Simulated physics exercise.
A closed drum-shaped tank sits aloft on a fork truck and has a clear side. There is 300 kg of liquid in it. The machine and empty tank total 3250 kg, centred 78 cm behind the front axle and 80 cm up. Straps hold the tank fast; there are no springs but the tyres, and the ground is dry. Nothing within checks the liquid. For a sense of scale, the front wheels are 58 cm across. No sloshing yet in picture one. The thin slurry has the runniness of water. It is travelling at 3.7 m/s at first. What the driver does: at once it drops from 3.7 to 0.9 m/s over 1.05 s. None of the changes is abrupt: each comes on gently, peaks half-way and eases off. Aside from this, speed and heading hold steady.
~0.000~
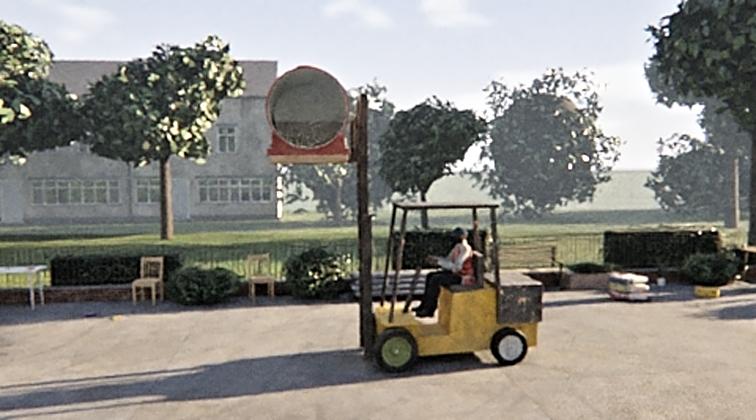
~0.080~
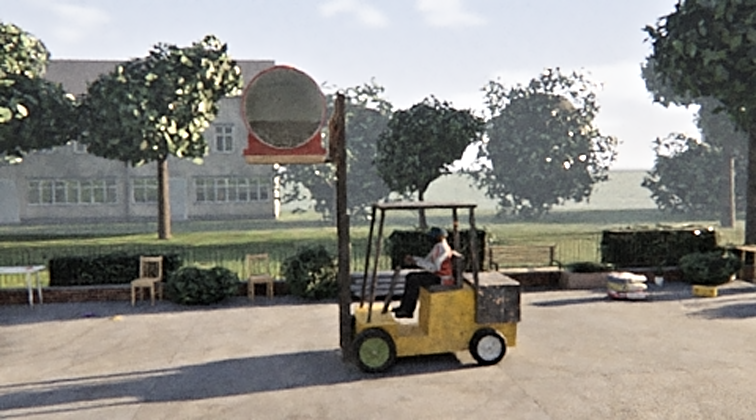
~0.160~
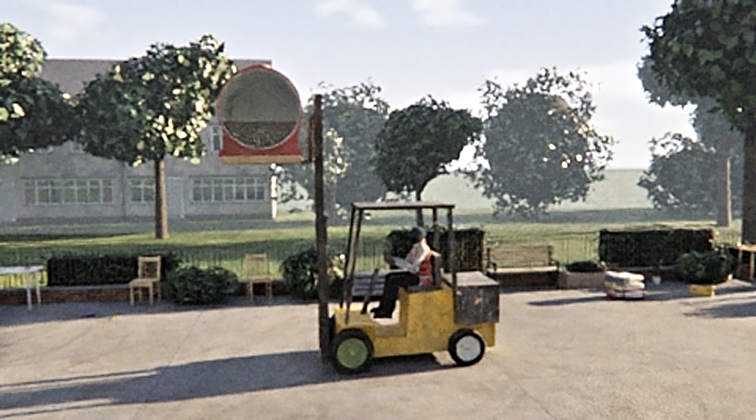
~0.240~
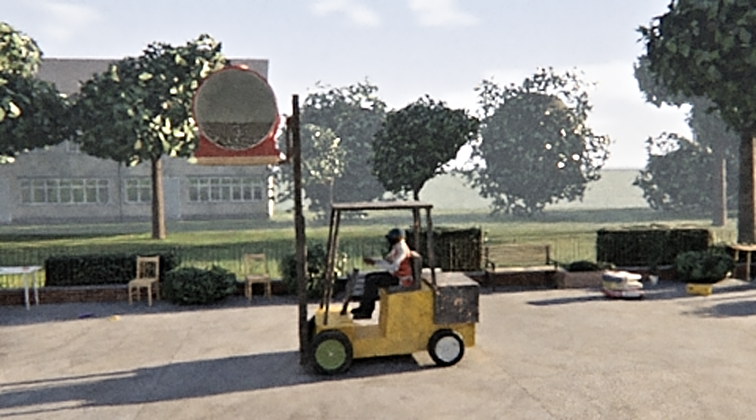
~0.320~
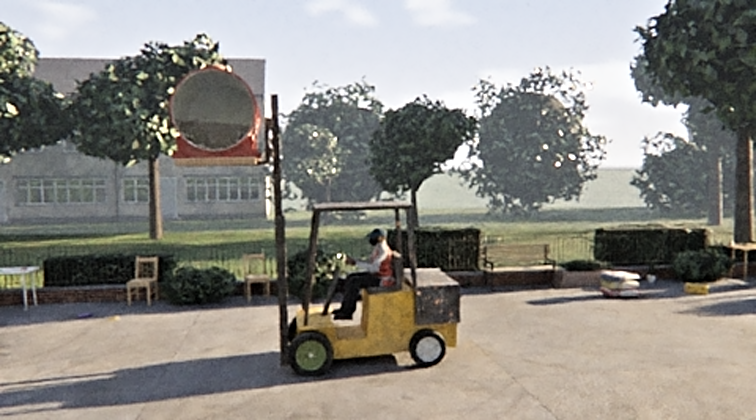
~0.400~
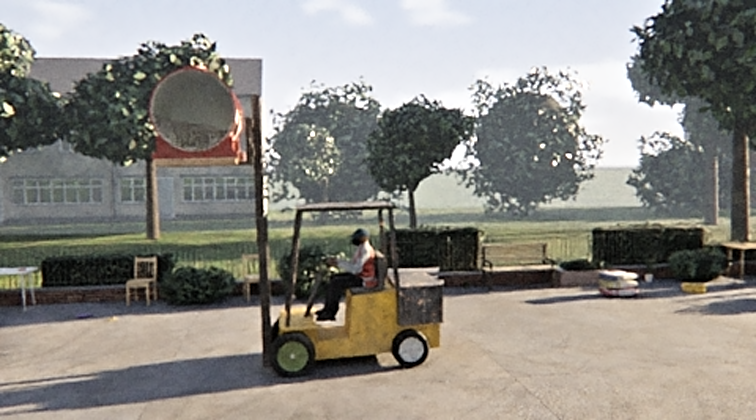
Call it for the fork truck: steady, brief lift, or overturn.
Steady.
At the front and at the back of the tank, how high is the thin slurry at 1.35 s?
I'd say some 22 centimetres in front and some 78 centimetres behind.
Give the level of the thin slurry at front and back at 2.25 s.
The level sits near 72 cm in front and near 0 cm behind.
After 0.65 s the lean is 1° nose down, wheels down; the liquid stands 0 cm at the back and 58 cm at the front.
After 1.35 s the lean is 0°, wheels down; the liquid stands 78 cm at the back and 23 cm at the front.
After 2.25 s the lean is 0°, wheels down; the liquid stands 0 cm at the back and 72 cm at the front.
After 4.03 s no wheel has left the ground; at worst the lighter axle bore 6 per cent of the weight.
